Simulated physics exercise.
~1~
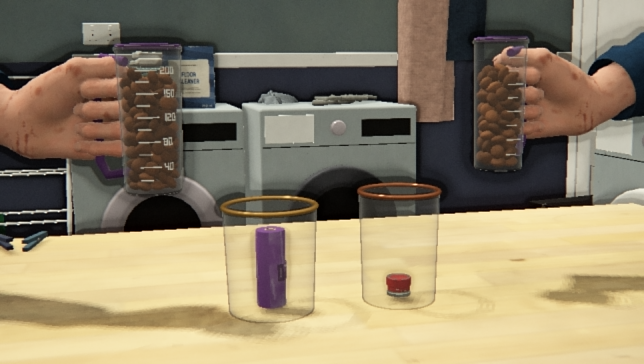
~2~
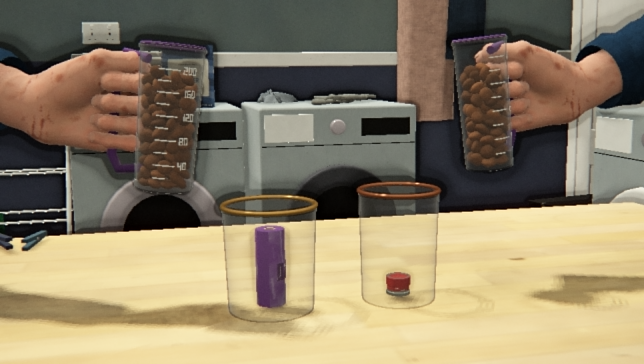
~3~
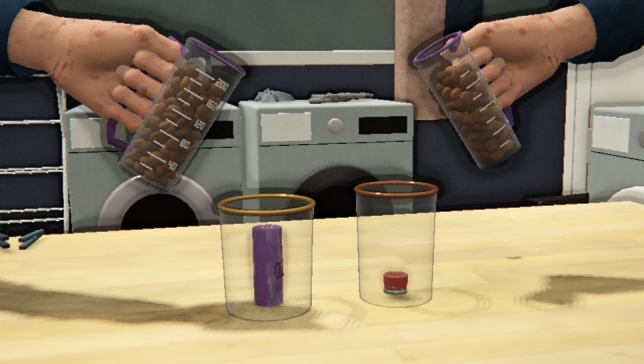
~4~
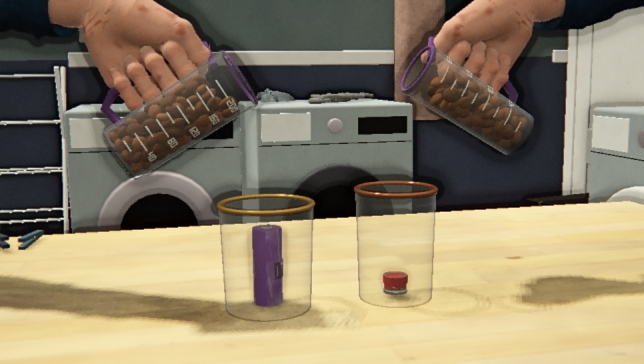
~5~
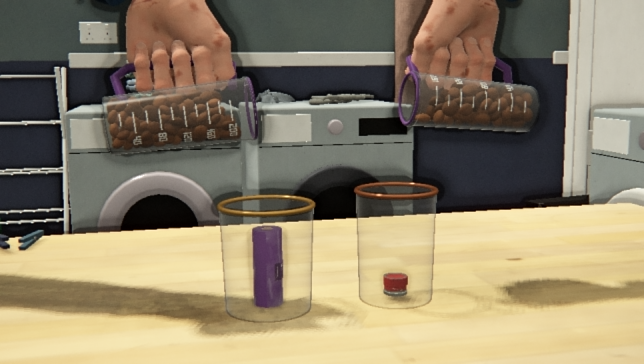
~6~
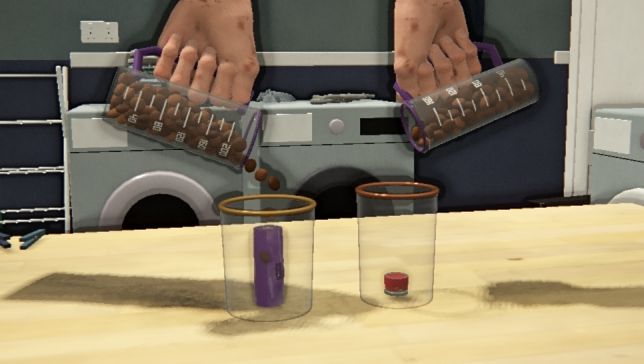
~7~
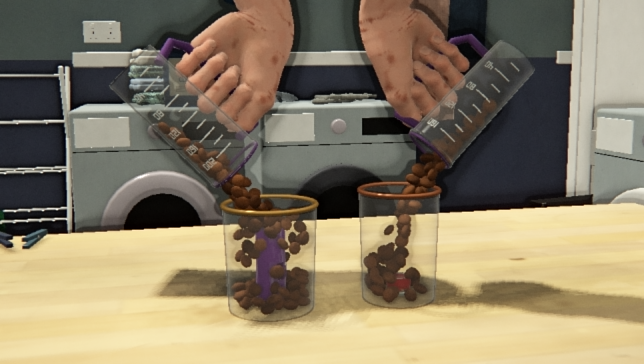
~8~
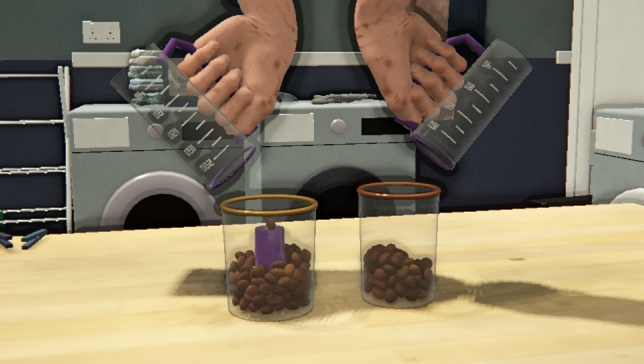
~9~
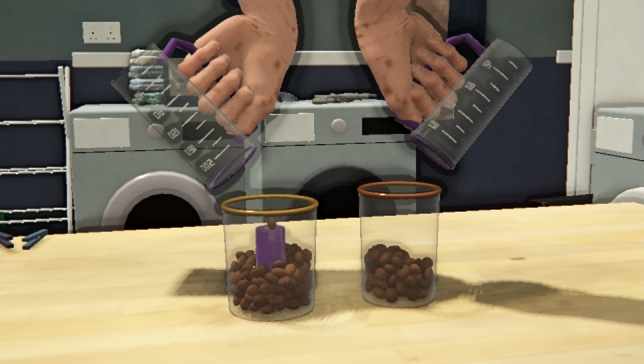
Two hands hold clear measuring cups of brown, nut-like pieces above a pale wooden table, seen from the front in a slightly swaying view with washing machines behind. Below stand two clear glasses, the left holding a tall purple cylinder and the right a small red object. The hands bring the cups inward and tip them over the glasses. A few pieces drop from the left cup first, then both pour freely until empty. The pieces settle with the purple top still showing on the left and the red object completely buried on the right.
